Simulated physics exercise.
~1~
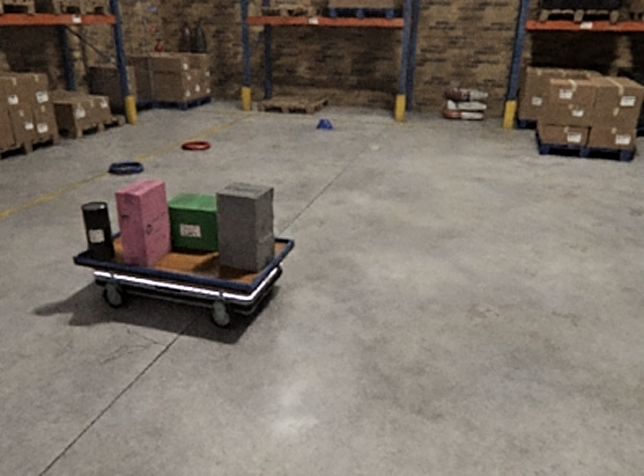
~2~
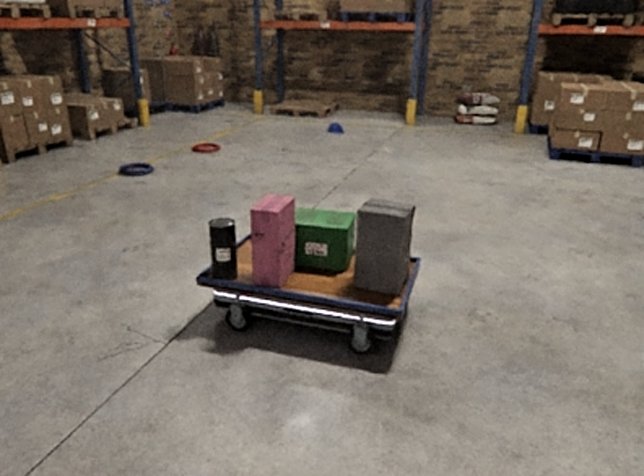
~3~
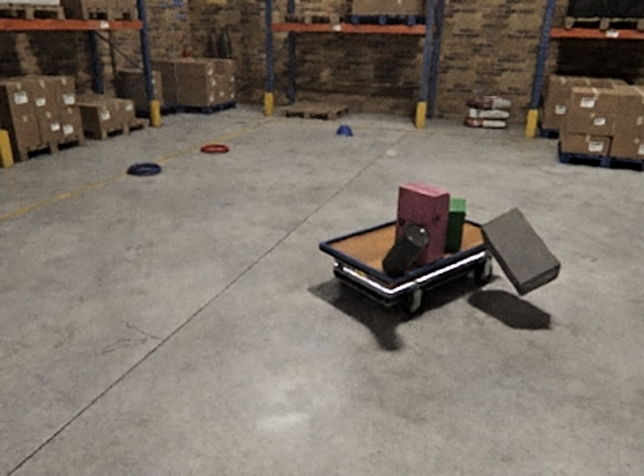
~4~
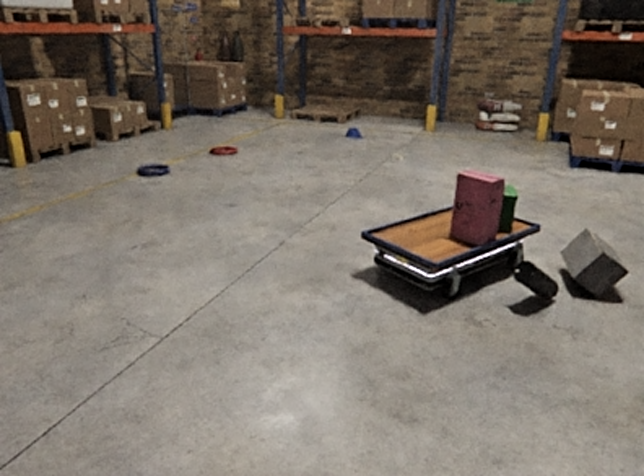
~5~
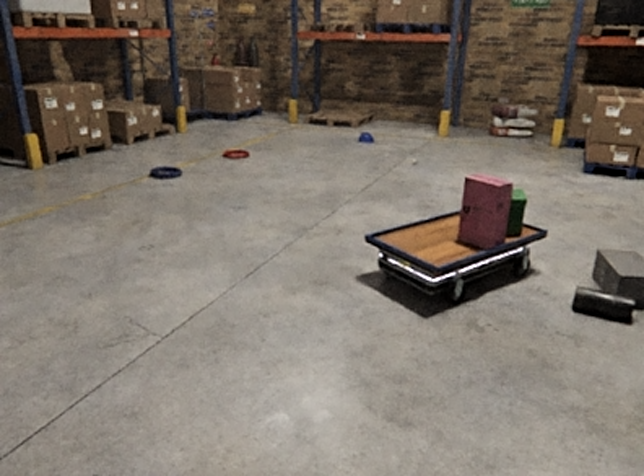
Warehouse floor, a flat cart rolling right and turning, grey box and black canister tumbling off, pink and green boxes staying aboard.
